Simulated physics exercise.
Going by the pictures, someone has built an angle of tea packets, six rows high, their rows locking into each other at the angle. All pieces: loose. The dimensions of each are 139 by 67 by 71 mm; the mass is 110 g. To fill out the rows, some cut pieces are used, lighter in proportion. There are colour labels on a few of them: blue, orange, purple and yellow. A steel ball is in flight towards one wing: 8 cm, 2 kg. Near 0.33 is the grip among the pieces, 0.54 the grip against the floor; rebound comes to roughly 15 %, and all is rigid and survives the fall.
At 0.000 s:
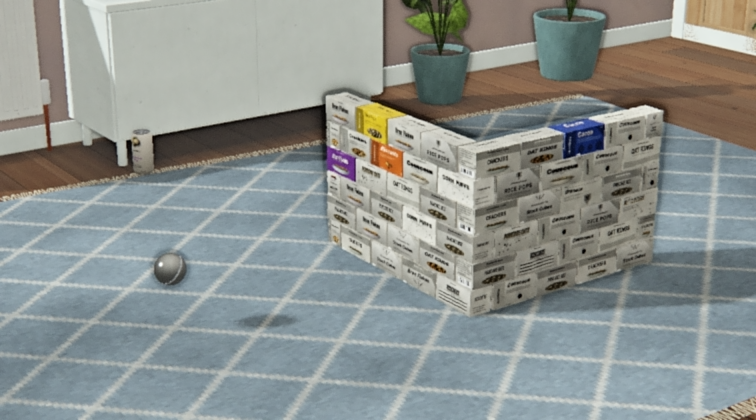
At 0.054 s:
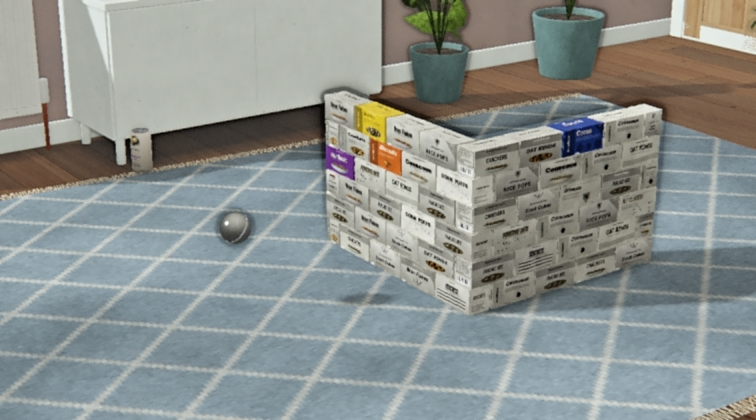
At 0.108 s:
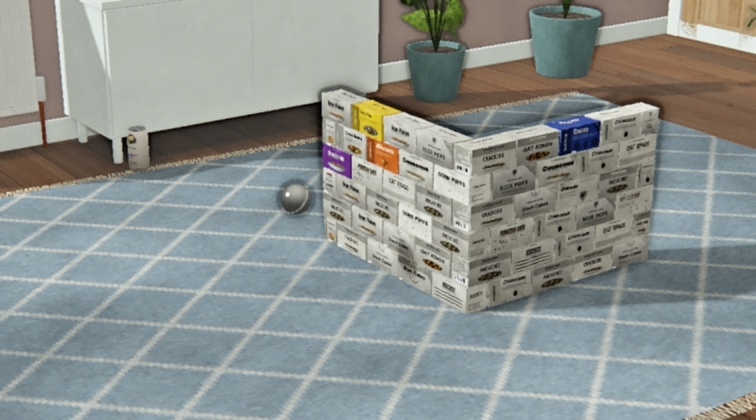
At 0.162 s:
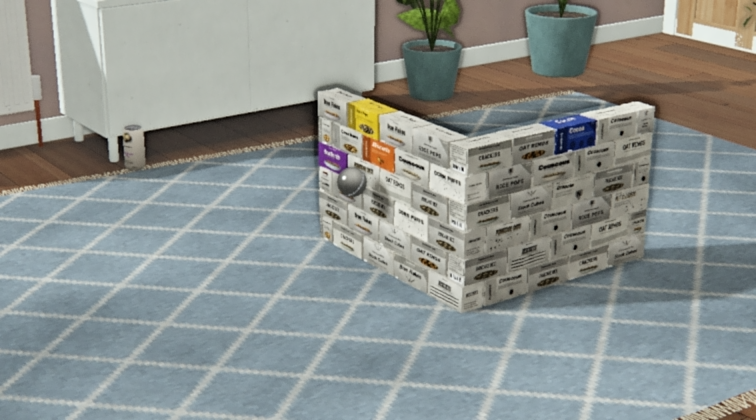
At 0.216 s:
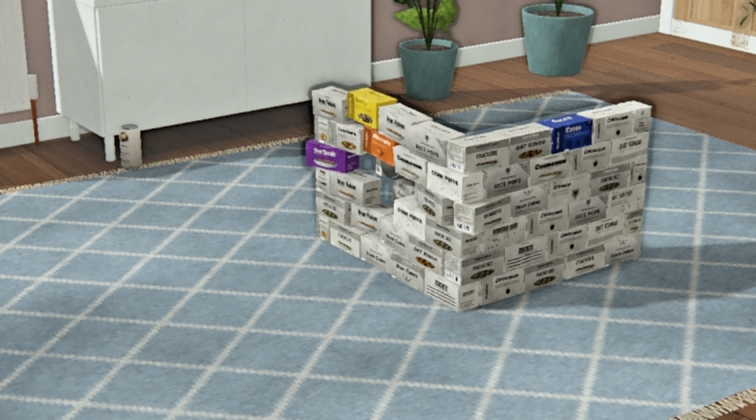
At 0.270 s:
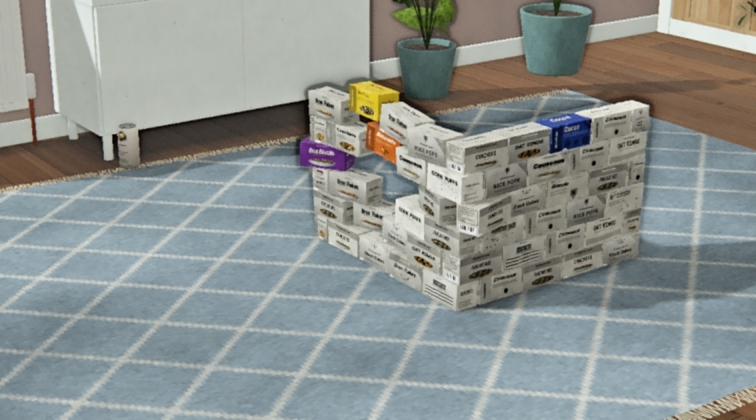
A corner wall of packets stands on a rug until a flying ball punches through its left side.
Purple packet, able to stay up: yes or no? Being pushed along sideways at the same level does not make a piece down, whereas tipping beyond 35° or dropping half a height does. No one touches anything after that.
Yes.
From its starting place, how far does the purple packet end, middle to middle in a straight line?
Some 6 centimetres.
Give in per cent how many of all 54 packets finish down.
About 20% of them.
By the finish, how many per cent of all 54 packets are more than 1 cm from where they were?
35 %.
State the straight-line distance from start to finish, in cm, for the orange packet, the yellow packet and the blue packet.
About: Orange 48, yellow 40, blue 0.
Around 0.54 s, ball still moving; 8 of the 54 packets down; purple packet tipped 5°; yellow packet tipped 54°, 10 cm lower.
Around 1.06 s, ball still moving; 12 of the 54 packets down; purple packet displaced 57 mm; orange packet upside down.
Finally (2.9 s), ball rolling away; 12 of the 54 packets down; purple packet displaced 57 mm; orange packet upside down; yellow packet on its side. Seen by the last camera, middles, purple packet near (327, 151), orange packet near (500, 228).
